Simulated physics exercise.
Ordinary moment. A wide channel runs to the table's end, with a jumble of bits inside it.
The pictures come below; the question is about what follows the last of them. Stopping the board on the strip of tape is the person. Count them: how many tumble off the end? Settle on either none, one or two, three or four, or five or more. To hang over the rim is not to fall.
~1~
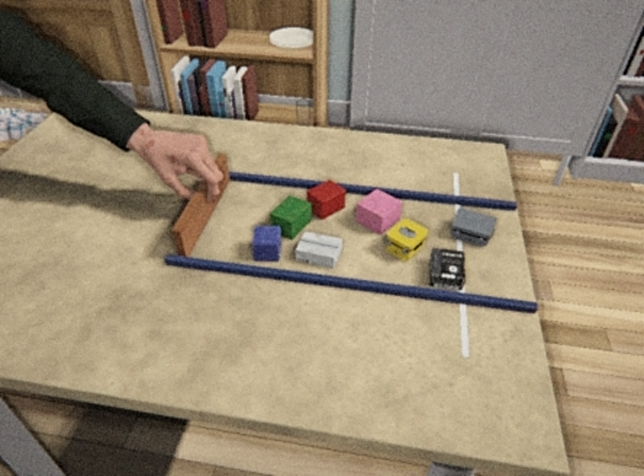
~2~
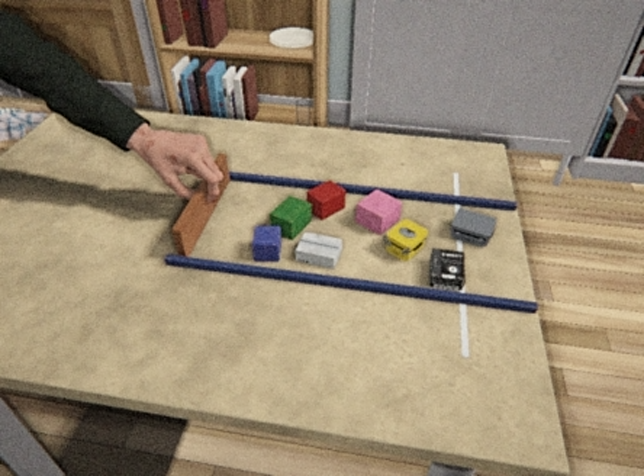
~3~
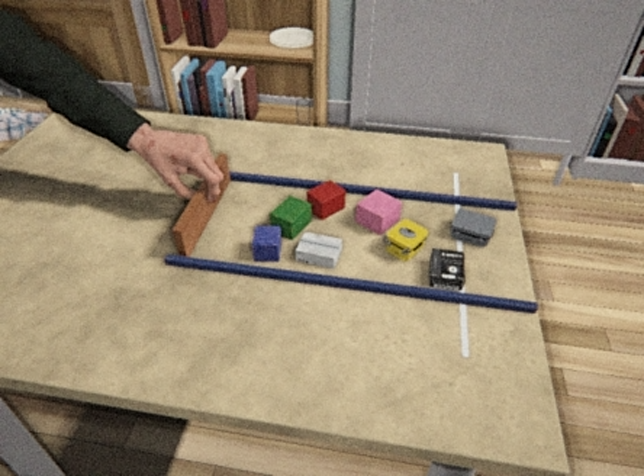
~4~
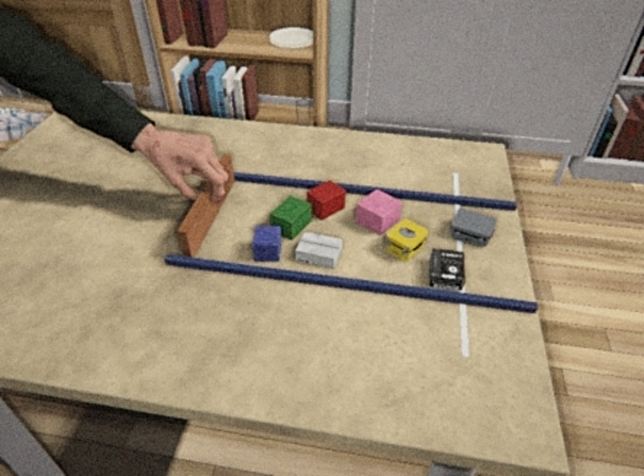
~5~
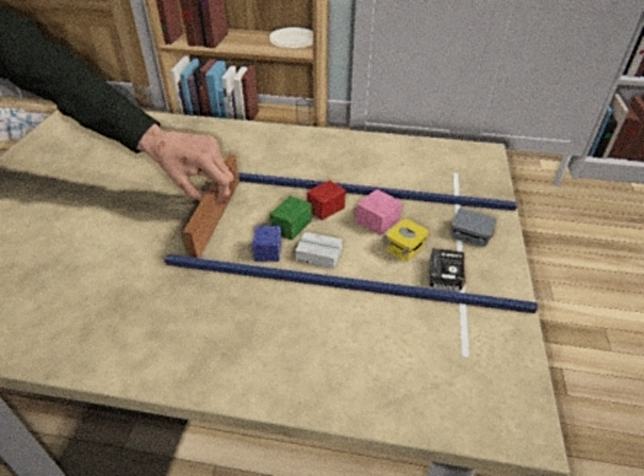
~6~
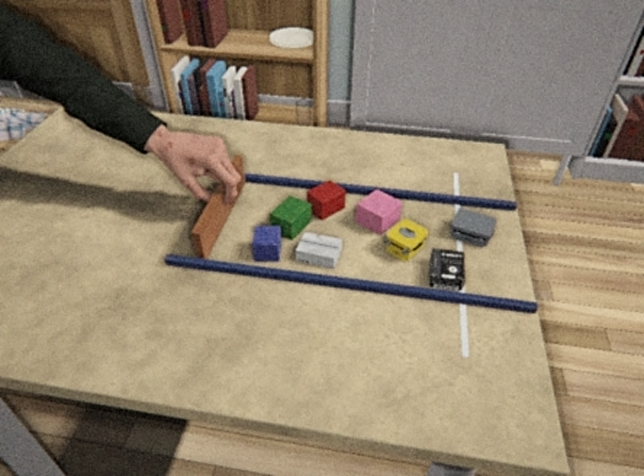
The push is going to clear one or two off the end.
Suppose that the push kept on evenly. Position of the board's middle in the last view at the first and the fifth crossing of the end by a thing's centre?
In pixels, around (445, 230) followed by around (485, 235).
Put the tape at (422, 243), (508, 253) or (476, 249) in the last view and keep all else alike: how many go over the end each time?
0, 5, 2.
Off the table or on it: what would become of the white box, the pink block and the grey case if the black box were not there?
The white box stays on, the pink block does not fall, the grey case comes down.
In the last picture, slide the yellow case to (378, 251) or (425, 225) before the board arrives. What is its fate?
In order: Slips off; slips off.
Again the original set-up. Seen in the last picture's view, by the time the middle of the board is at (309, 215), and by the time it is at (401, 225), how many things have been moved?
4 and 8.
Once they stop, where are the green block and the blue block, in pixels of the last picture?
First (475, 237), then (477, 271).
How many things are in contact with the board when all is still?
It adds up to 3.
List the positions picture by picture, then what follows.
The first frame shows grey case (473, 228); black box (447, 269); yellow case (406, 241); board (204, 203); tape (460, 247).
The second frame shows black box (447, 269); green block (291, 217).
The third frame shows yellow case (406, 241); pink block (379, 212).
The fourth frame shows grey case (473, 228); board (209, 203).
The fifth frame shows black box (447, 269); blue block (267, 244).
The sixth frame shows grey case (473, 228); black box (447, 269); yellow case (406, 241); board (222, 205); tape (460, 247).
Soon after, none off yet; grey case at rest near (473, 228); black box at rest near (447, 269); yellow case at rest near (406, 241).
By the end, the number that fall off is one or two; fallen, black box and grey case.
